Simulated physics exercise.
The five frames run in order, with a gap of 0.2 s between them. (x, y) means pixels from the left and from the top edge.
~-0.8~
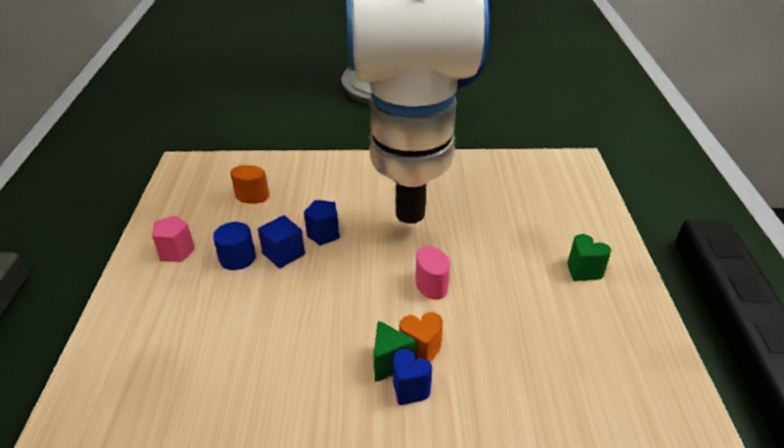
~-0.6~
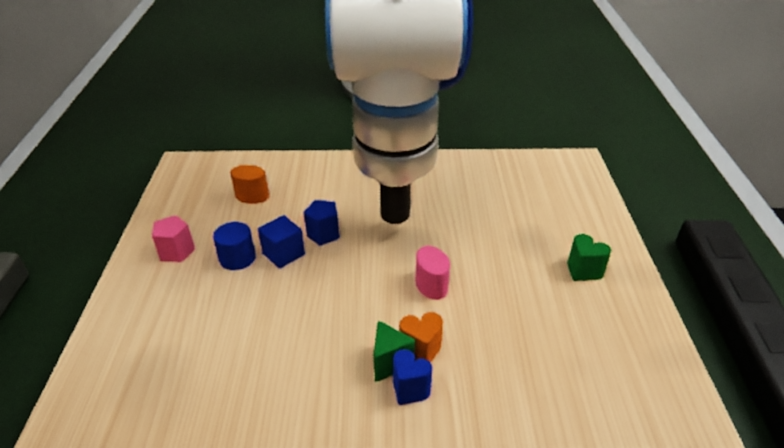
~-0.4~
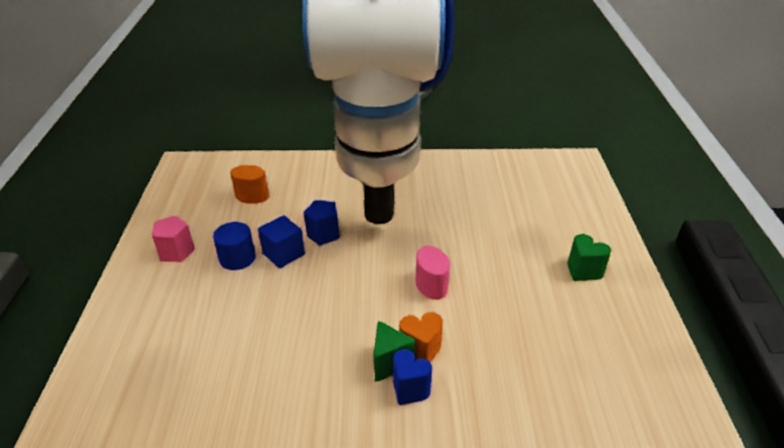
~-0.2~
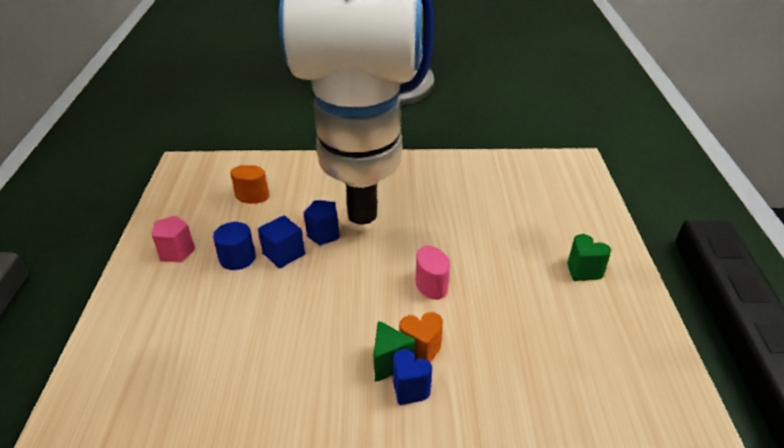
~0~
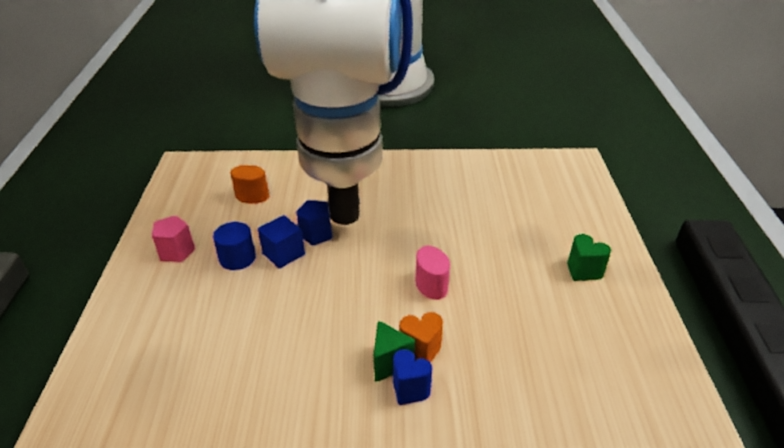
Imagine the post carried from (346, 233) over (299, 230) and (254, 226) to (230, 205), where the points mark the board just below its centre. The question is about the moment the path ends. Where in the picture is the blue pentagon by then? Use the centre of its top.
Expect it around (204, 203).
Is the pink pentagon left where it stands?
My answer is yes.
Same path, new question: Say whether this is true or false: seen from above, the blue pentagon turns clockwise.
Verdict: False.
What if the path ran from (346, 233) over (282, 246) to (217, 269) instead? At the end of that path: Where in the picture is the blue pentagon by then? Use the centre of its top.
The middle of the upper face of the blue pentagon will lie at about (244, 211) in the picture.
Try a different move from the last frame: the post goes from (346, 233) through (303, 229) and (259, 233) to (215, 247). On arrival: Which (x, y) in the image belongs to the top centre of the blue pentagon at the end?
Around pixel (186, 212).
The first path, step by step. One third of the way, post at (297, 214); blue square at (268, 230), turned 40° anticlockwise; blue pentagon at (265, 207).
Two thirds of the way, post at (250, 209); blue square at (268, 230), turned 40° anticlockwise; blue pentagon at (216, 205), turned 15° anticlockwise.
At the end, post at (226, 189); pink pentagon in place; blue round block in place; orange oval at (248, 169), turned 20° clockwise; blue square at (268, 230), turned 40° anticlockwise; blue pentagon at (204, 203), turned 35° anticlockwise.
